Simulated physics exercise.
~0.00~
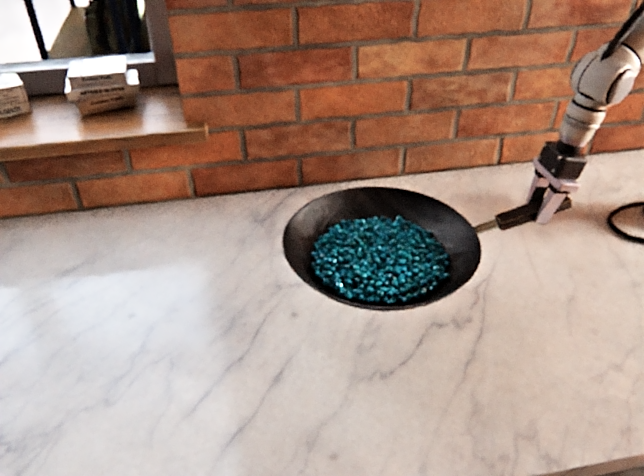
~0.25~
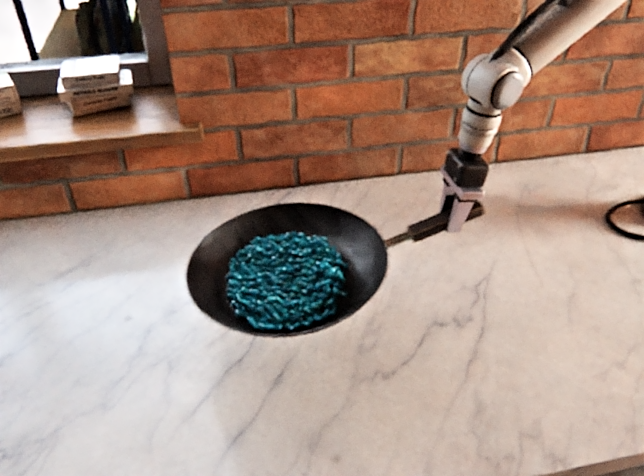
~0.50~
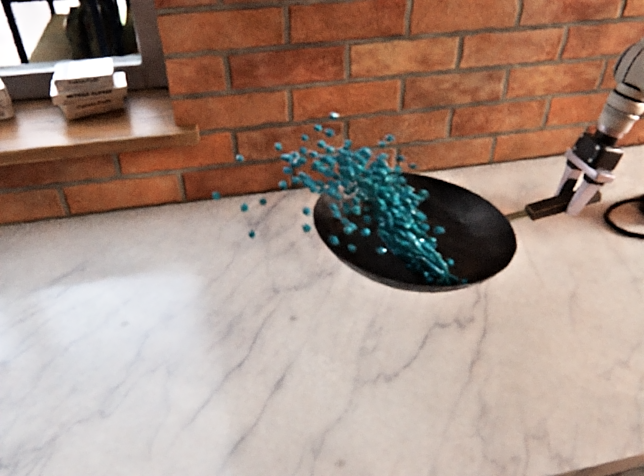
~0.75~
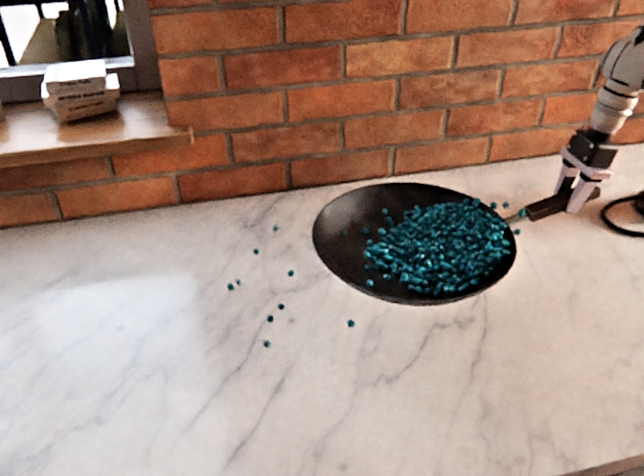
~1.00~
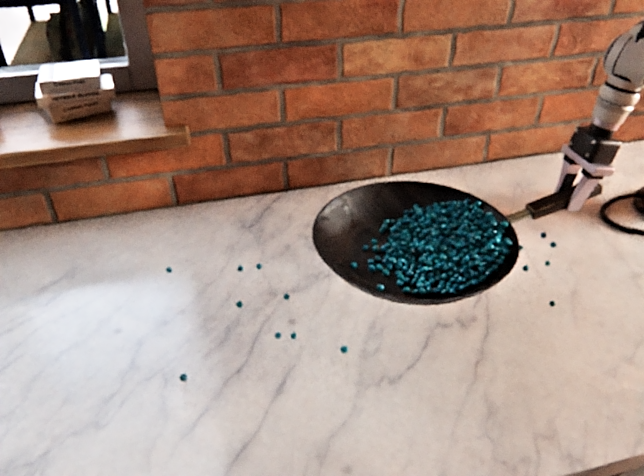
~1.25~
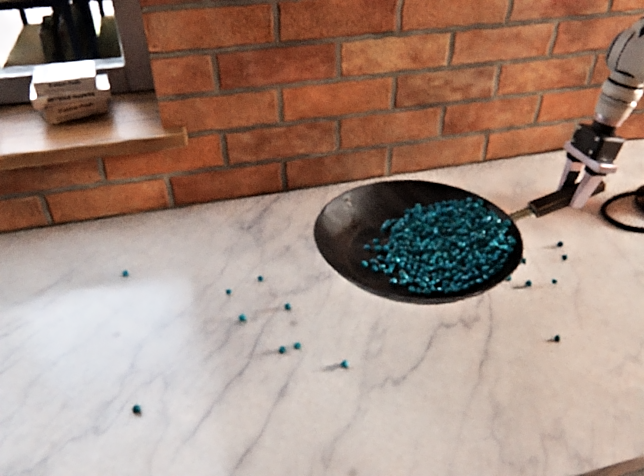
To begin with, a robot arm holds a dark frying pan filled with small teal beads above a pale marble surface, beside a brick wall. The arm moves the pan to the left, and the beads stay heaped inside. It then pulls the pan back to the right, and the beads surge up over the left side in a loose spray. Most of them land back in the pan and gather toward its right side, while a few fall outside. As the pan stays still, the strays spread across the marble on both sides, leaving most beads in the pan.
